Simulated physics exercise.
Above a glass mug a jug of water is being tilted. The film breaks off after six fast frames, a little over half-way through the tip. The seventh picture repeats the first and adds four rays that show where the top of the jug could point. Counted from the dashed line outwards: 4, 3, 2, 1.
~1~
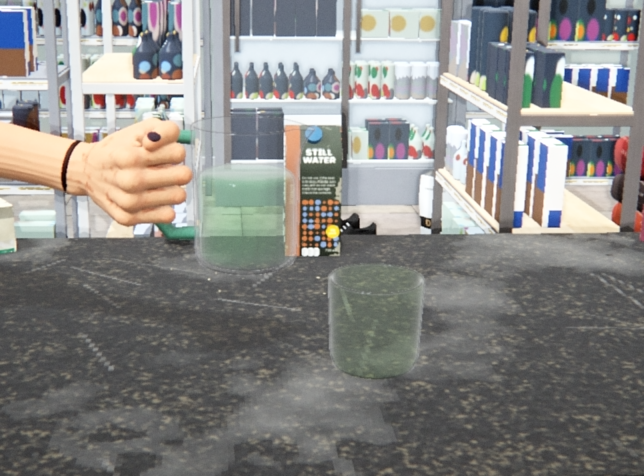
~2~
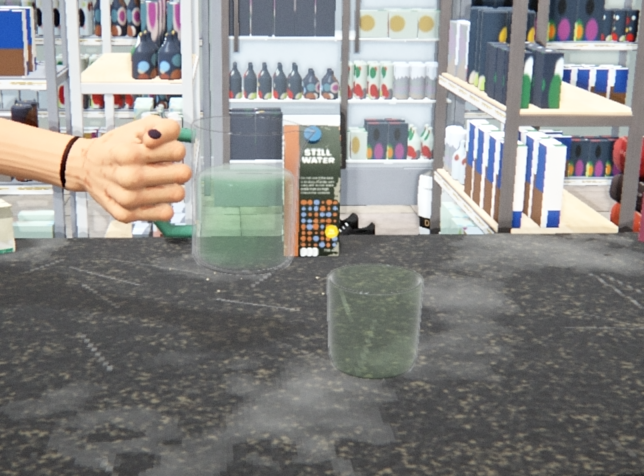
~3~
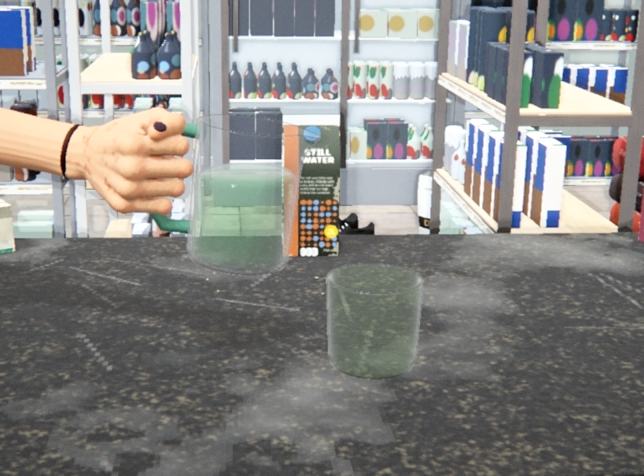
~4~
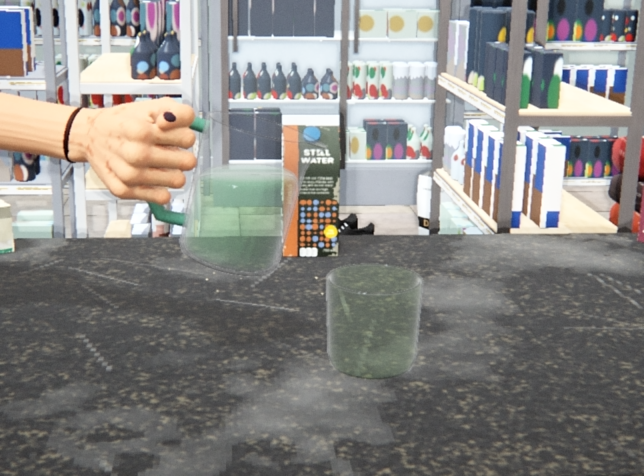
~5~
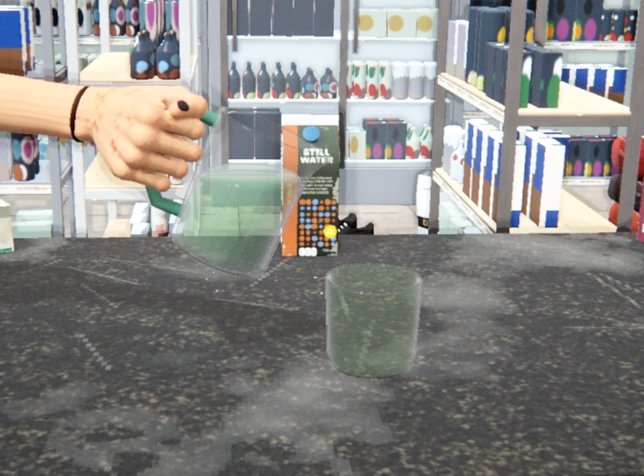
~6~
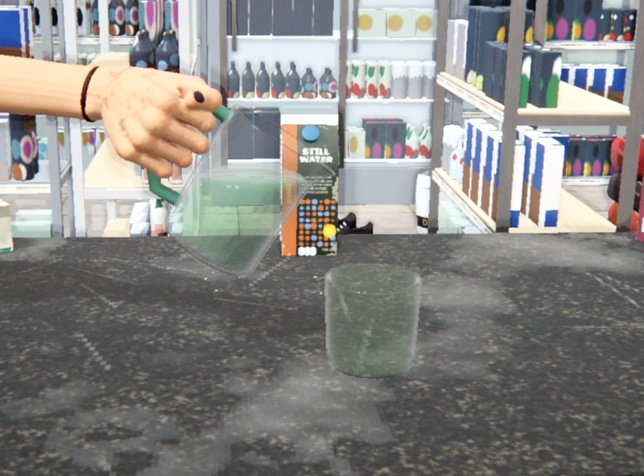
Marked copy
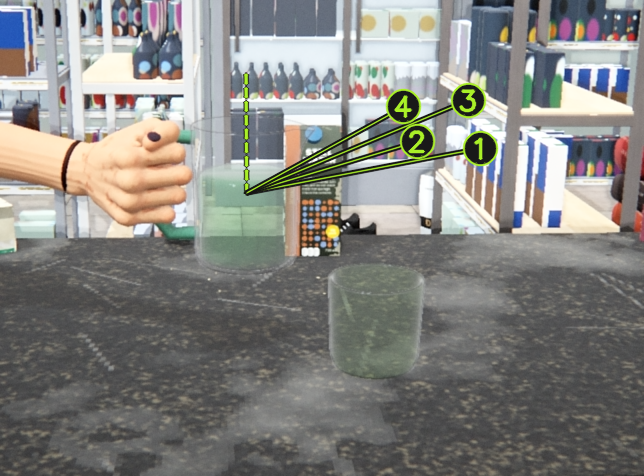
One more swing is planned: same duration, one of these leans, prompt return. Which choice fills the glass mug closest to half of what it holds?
2 is best.
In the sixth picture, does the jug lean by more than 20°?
Yes, it does.
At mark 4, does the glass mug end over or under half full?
Under.
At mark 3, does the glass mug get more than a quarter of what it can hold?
Yes.
On the marked copy, 1 at (463, 151); 2 at (401, 146); 3 at (452, 106); 4 at (389, 115).
Choosing 1, the glass mug ends with about 63 % of what it can hold.
Choosing 2, the glass mug ends with about 49 % of what it can hold.
Choosing 3, the glass mug ends with about 36 % of what it can hold.
Choosing 4, the glass mug ends with about 24 % of what it can hold.
